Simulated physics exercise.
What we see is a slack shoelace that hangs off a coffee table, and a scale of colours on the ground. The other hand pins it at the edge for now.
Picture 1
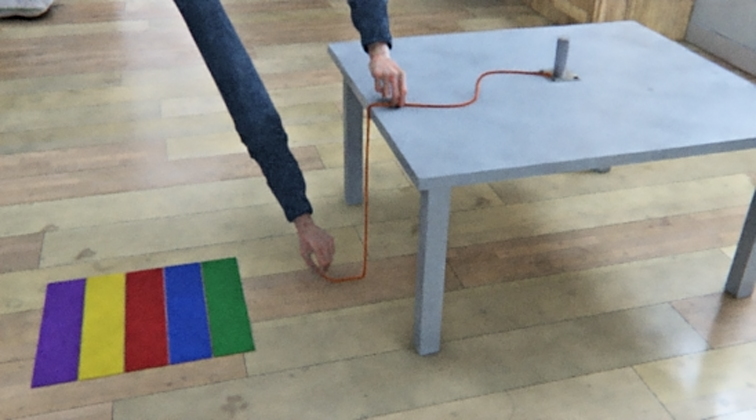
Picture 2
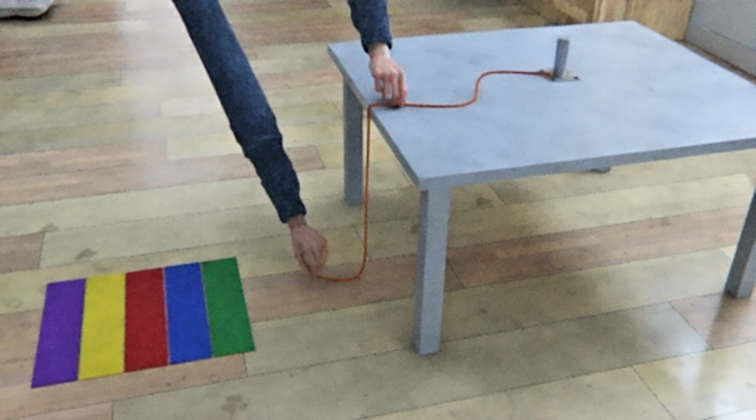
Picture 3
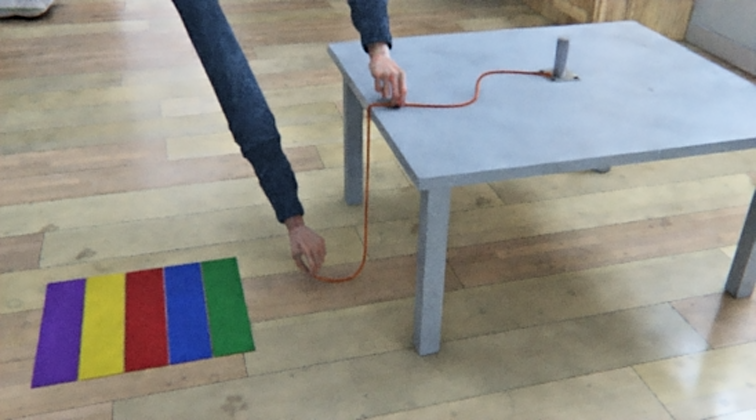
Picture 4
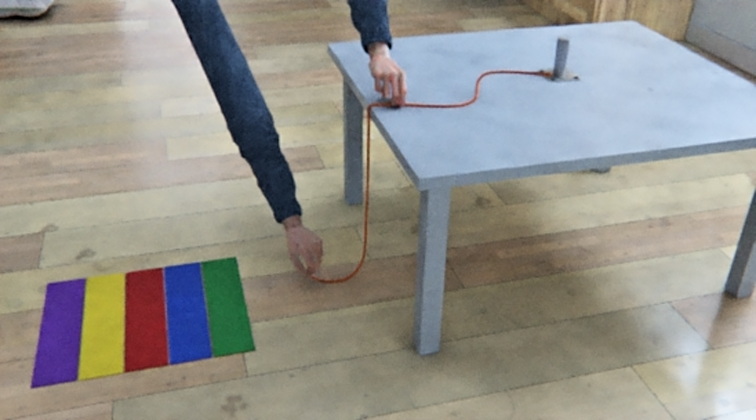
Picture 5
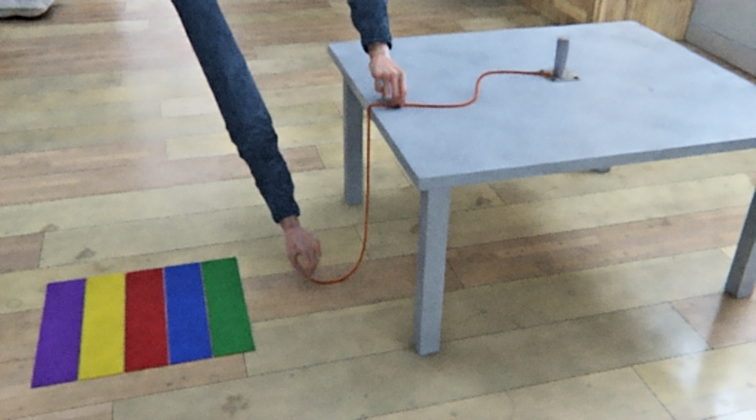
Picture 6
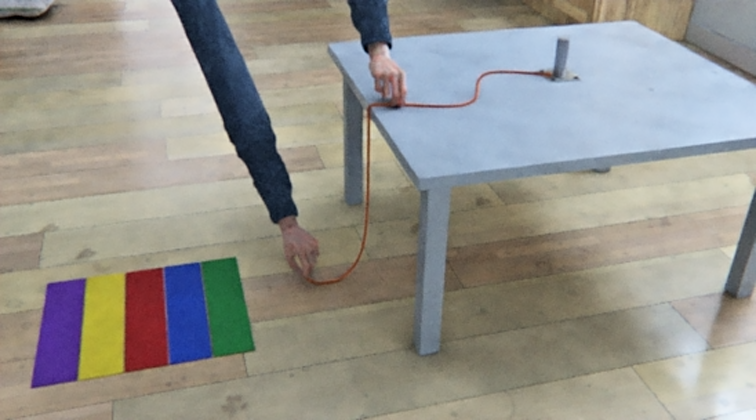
At the start, one hand pins an orange cord at the edge of a gray table while the other holds its hanging end low, right of a colored strip scale on the floor. The lower hand shifts slightly left, drawing the end with it, and the slack cord bends into a softer curve.
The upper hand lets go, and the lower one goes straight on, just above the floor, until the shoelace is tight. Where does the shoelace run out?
It halts on the red strip.
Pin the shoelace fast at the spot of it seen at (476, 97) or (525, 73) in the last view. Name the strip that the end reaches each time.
Taking them in turn: Blue; red.
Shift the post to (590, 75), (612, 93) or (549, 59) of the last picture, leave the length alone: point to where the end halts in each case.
In that order: (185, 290), (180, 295) and (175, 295).
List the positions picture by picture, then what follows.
In the first picture, end (319, 272); green (232, 334); blue (189, 341); red (146, 348); yellow (102, 355); purple (56, 363).
In the second picture, end (312, 273); shoelace through (513, 72) (478, 88) (431, 106) (369, 128) (366, 196) (364, 261).
In the third picture, end (309, 273).
In the fourth picture, end (307, 274); shoelace through (513, 72) (478, 88) (431, 106) (369, 128) (367, 196) (362, 261).
In the fifth picture, end (305, 274).
In the sixth picture, end (303, 274); shoelace through (513, 72) (478, 88) (431, 106) (369, 128) (367, 196) (357, 261).
Soon after, end near (211, 288); over green.
After that, end near (167, 295); over blue.
At the stop, end near (142, 298); over red. Over red.
